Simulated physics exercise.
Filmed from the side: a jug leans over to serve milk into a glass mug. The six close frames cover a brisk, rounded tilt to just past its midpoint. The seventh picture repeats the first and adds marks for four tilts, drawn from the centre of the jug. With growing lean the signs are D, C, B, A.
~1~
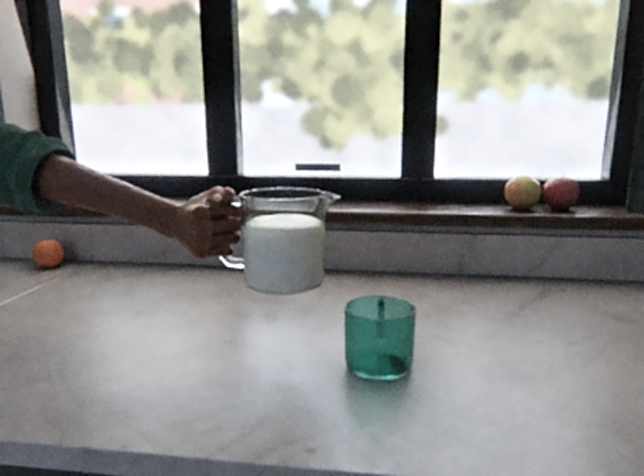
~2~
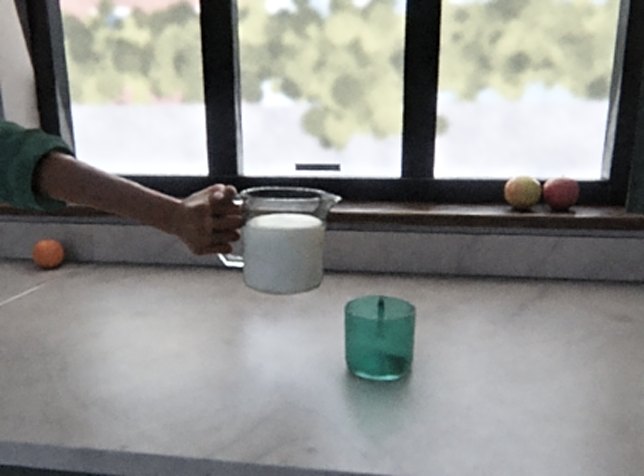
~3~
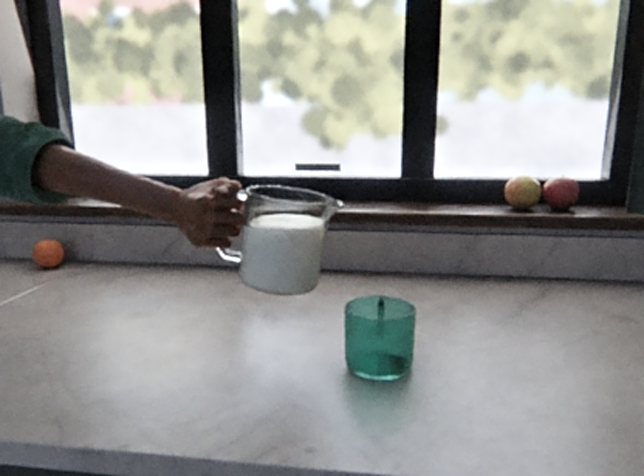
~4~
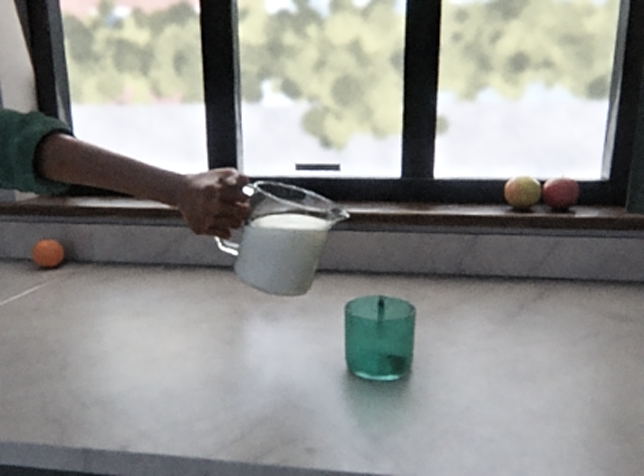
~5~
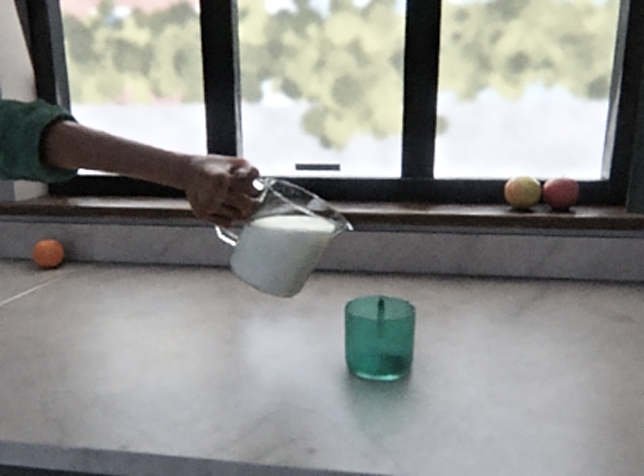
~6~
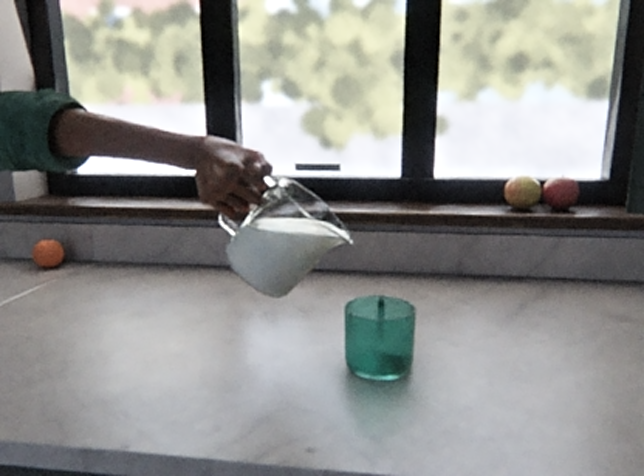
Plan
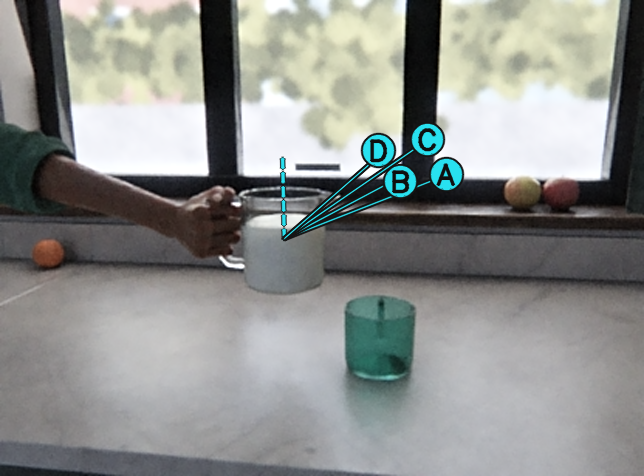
A glass jug of milk, held by a hand in a green sleeve, starts upright and leans steadily further to the right above a countertop, near a green cup, while the milk stays inside and the fruit nearby remains still.
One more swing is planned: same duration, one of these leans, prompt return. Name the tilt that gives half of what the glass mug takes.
B.
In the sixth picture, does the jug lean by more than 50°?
No.
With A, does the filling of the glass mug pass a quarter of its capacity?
Yes, it does.
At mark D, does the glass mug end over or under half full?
Under.
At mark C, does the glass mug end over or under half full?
Under half.
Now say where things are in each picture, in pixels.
Upright, lip at (338, 197); rim of the glass mug round (380, 307); nothing has left yet, in the first frame.
Tipped about 2°, lip at (339, 199); nothing has left yet, in the second frame.
Tipped about 8°, lip at (343, 205); nothing has left yet, in the third frame.
Tipped about 17°, lip at (348, 215); nothing has left yet, in the fourth frame.
Tipped about 28°, lip at (351, 228); nothing has left yet, in the fifth frame.
Tipped about 40°, lip at (352, 242); nothing has left yet, in the sixth frame.
In cyan, A at (430, 181); B at (383, 186); C at (413, 149); D at (368, 165).
With A, the glass mug ends with about 67 % of what it can hold.
With B, the glass mug ends with about 50 % of what it can hold.
With C, the glass mug ends with about 35 % of what it can hold.
With D, the glass mug ends with about 21 % of what it can hold.
